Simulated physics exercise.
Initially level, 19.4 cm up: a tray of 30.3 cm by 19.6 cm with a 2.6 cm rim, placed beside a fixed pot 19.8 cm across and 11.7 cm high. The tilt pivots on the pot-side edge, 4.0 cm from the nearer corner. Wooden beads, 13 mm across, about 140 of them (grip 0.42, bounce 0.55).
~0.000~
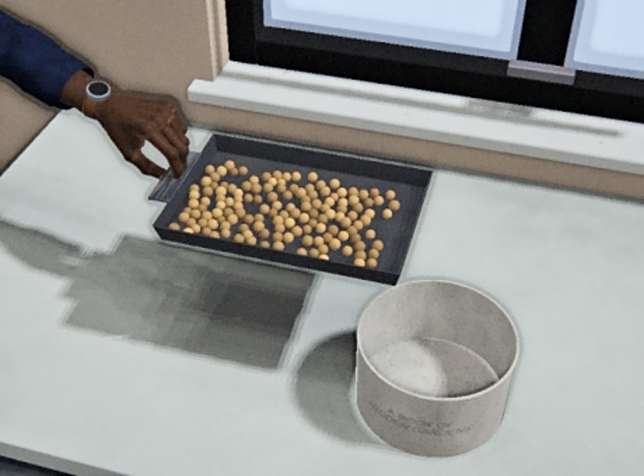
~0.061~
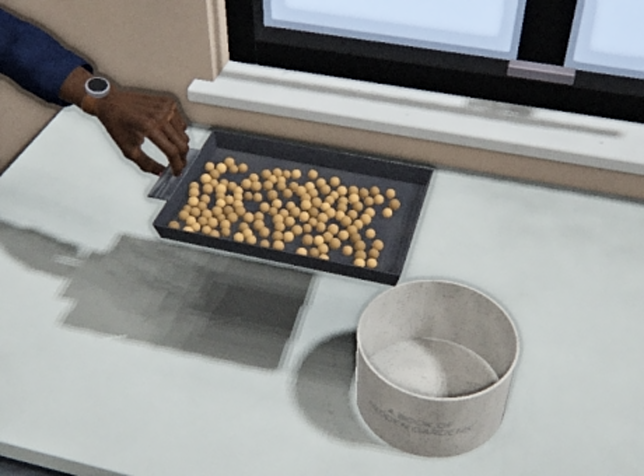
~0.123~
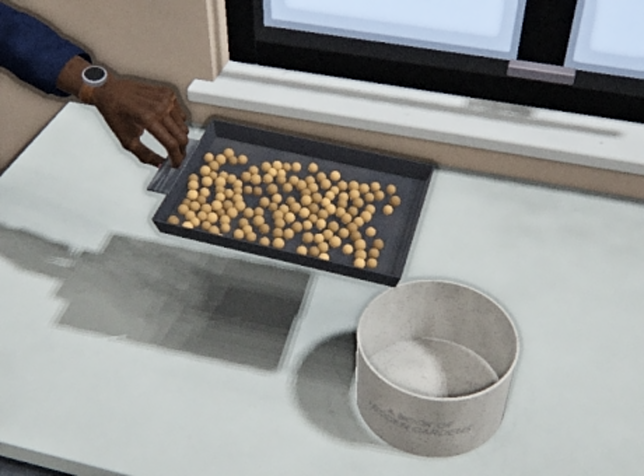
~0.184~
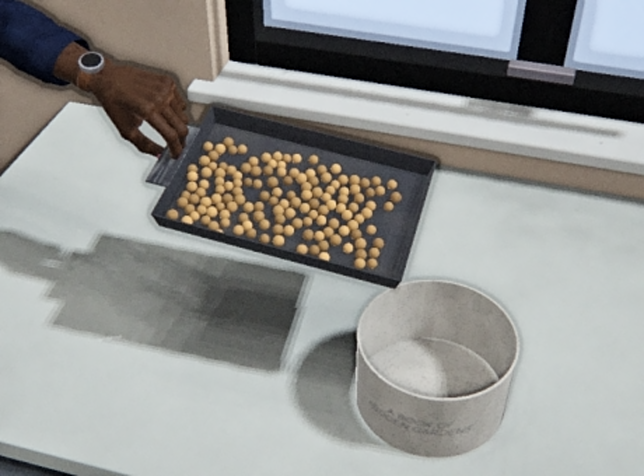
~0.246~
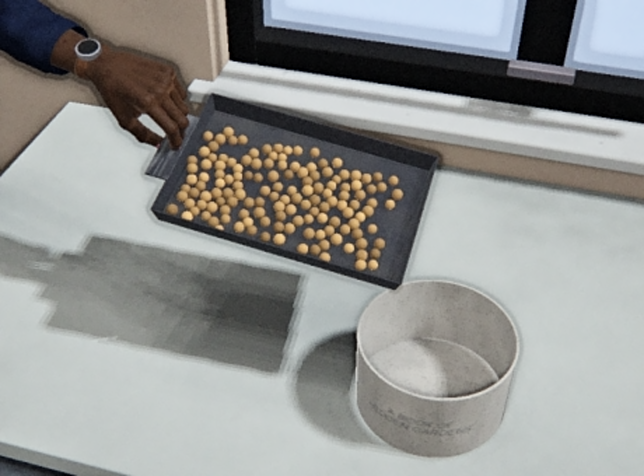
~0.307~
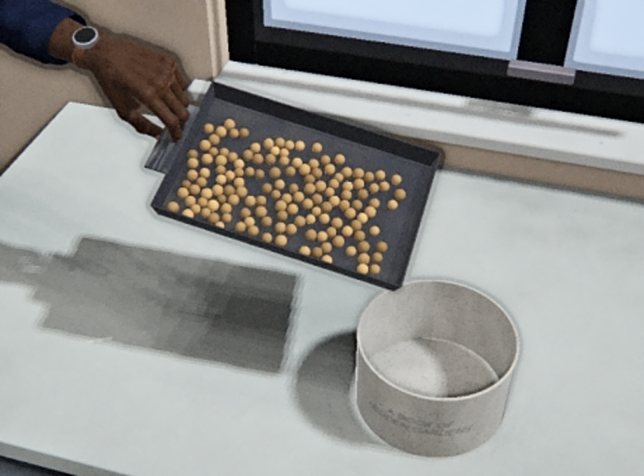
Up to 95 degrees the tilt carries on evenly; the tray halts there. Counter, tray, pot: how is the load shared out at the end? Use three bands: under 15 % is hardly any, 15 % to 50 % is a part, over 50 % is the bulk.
Shares - counter: A part; tray: Hardly any; pot: The bulk.
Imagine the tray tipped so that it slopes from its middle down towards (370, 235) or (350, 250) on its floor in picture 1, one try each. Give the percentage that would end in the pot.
About 80 and 100 per cent.
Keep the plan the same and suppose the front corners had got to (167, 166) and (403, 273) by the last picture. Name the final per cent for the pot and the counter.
You'd end with pot at 60 and counter at 40.
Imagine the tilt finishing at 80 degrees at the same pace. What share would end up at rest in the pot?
Around 75 %, I reckon.
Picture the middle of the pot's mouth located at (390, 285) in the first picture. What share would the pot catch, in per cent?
The share would be some 15 per cent.
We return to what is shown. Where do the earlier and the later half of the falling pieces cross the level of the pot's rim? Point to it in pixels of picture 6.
Near (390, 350) at first, near (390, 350) afterwards.
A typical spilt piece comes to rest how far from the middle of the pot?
Close to 18 cm, give or take.
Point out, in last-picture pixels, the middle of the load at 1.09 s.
Roughly pixel (333, 235).
After 0.78 s, tilt 55 degrees; the tray holds 100 %, the pot 0 %.
Then, at 1.09 s, tilt 79 degrees; the tray holds 95 %, the pot 5 %.
Then, at 1.51 s, tilt 95 degrees; the tray holds 5 %, the pot 65 %.
At rest (2.6 s), counter 30 %, tray 0 %, pot 70 %.
